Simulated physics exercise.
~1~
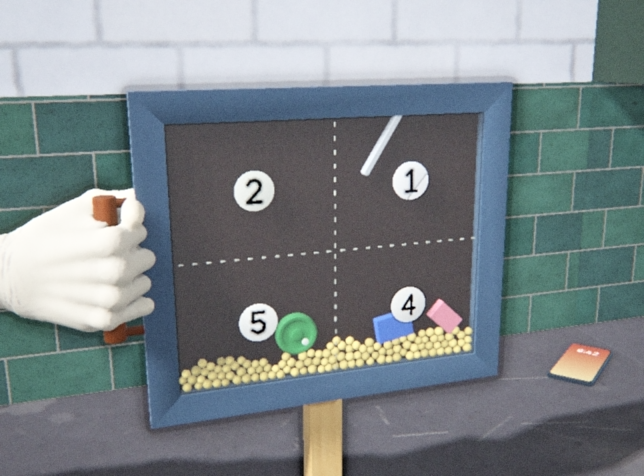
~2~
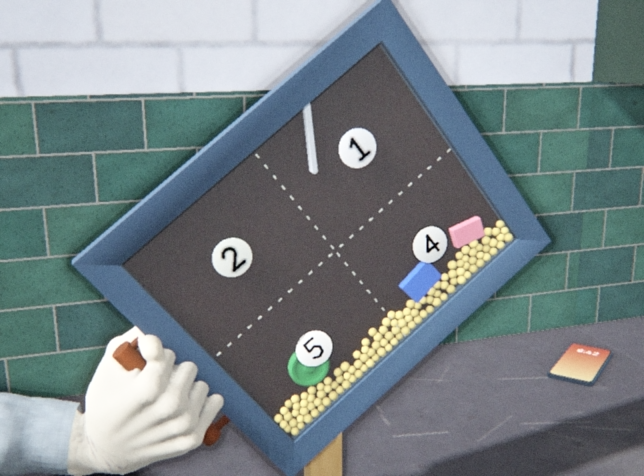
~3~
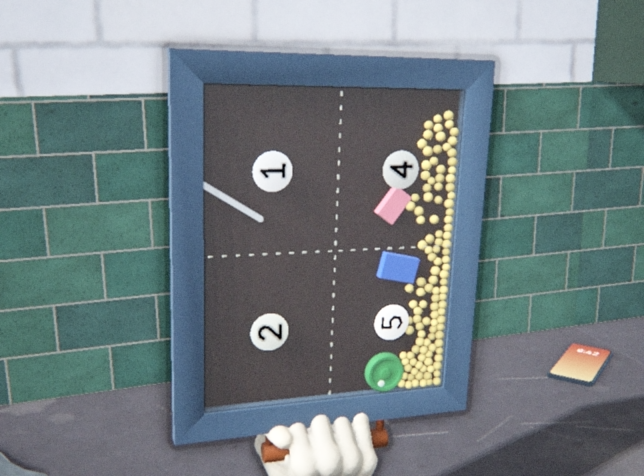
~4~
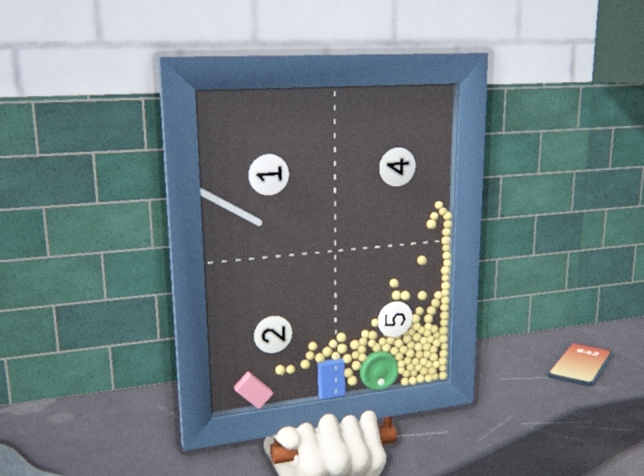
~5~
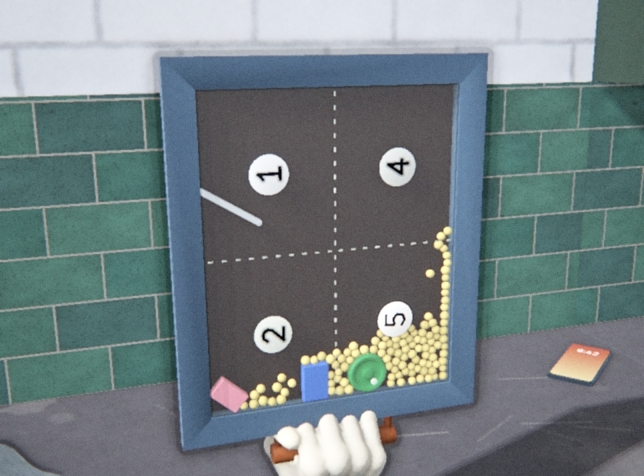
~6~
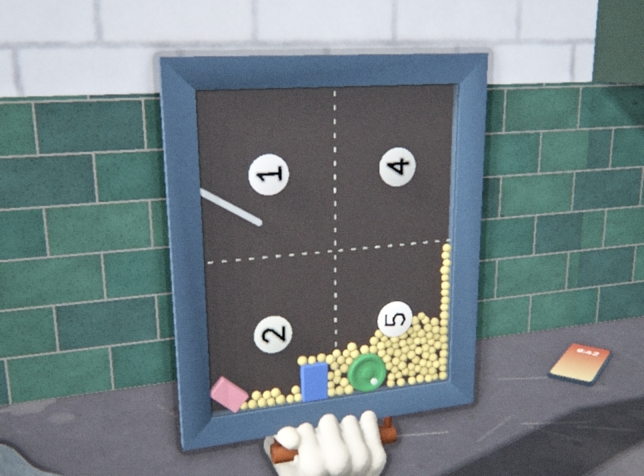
A blue-framed case turns anticlockwise by a gloved hand, and its beads and coloured pieces settle along the bottom.
